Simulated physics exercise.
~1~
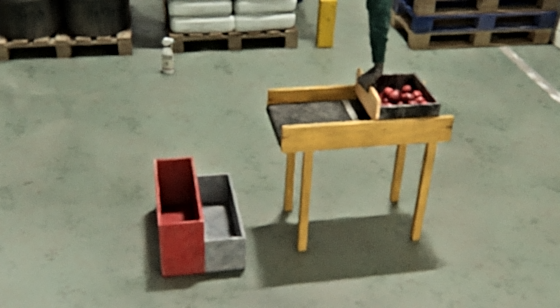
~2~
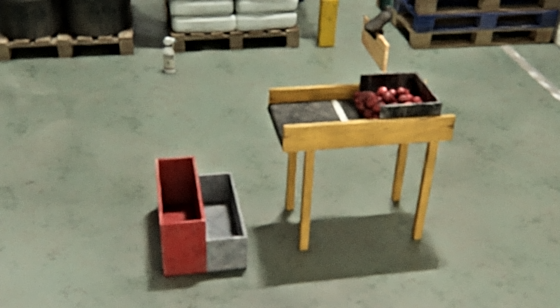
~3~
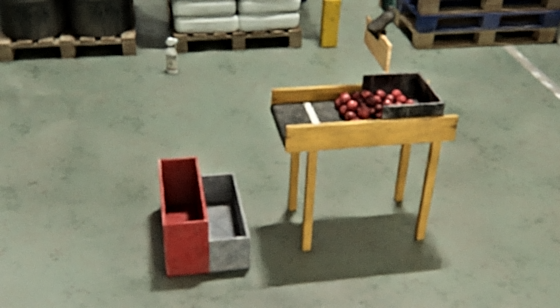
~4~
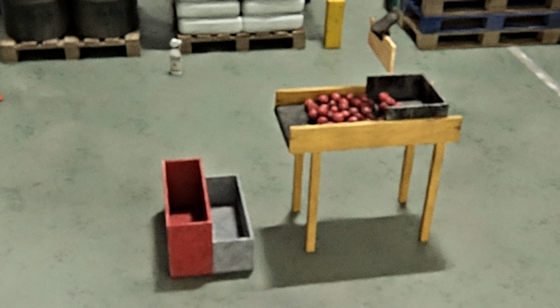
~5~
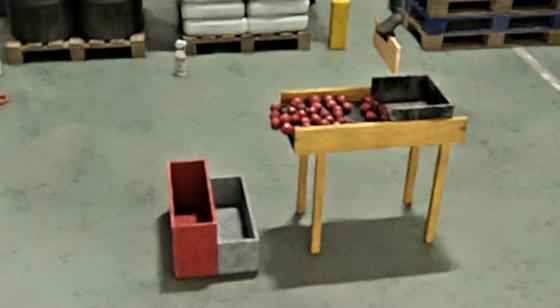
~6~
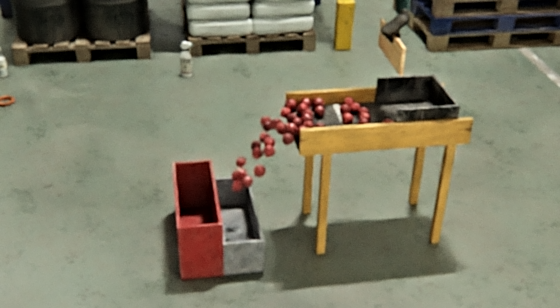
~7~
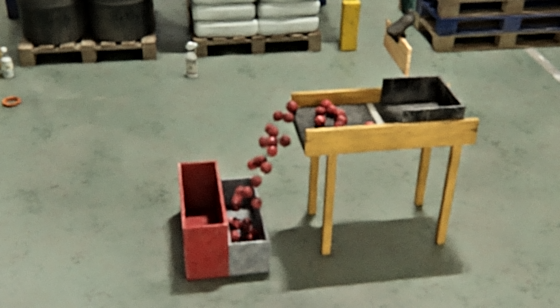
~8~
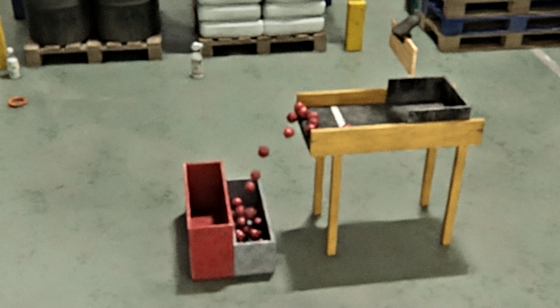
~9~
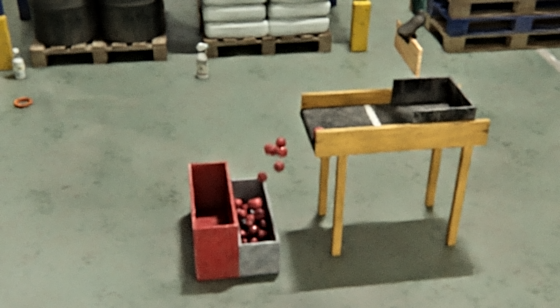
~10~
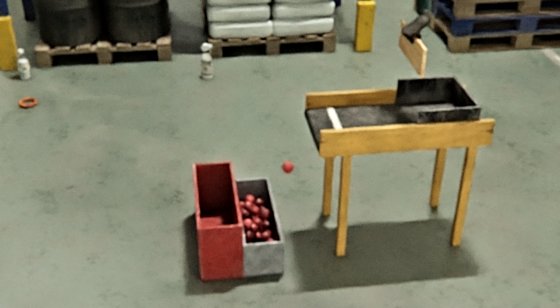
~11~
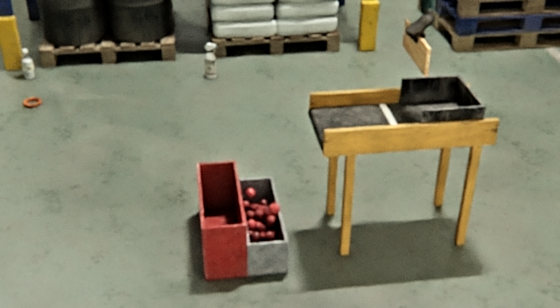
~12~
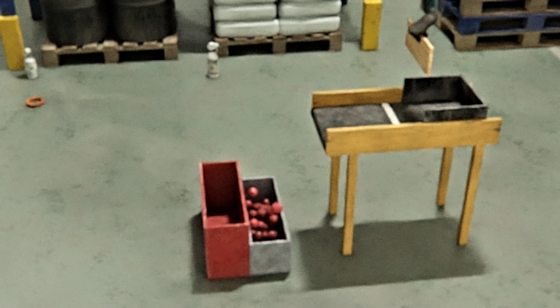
On a warehouse floor, a gate lifts from a black pen on a wooden-sided table, and red apples ride a dark belt leftward, spill off its end and drop into a grey bin beside a red one, where they lie heaped as the pen and belt stand empty.
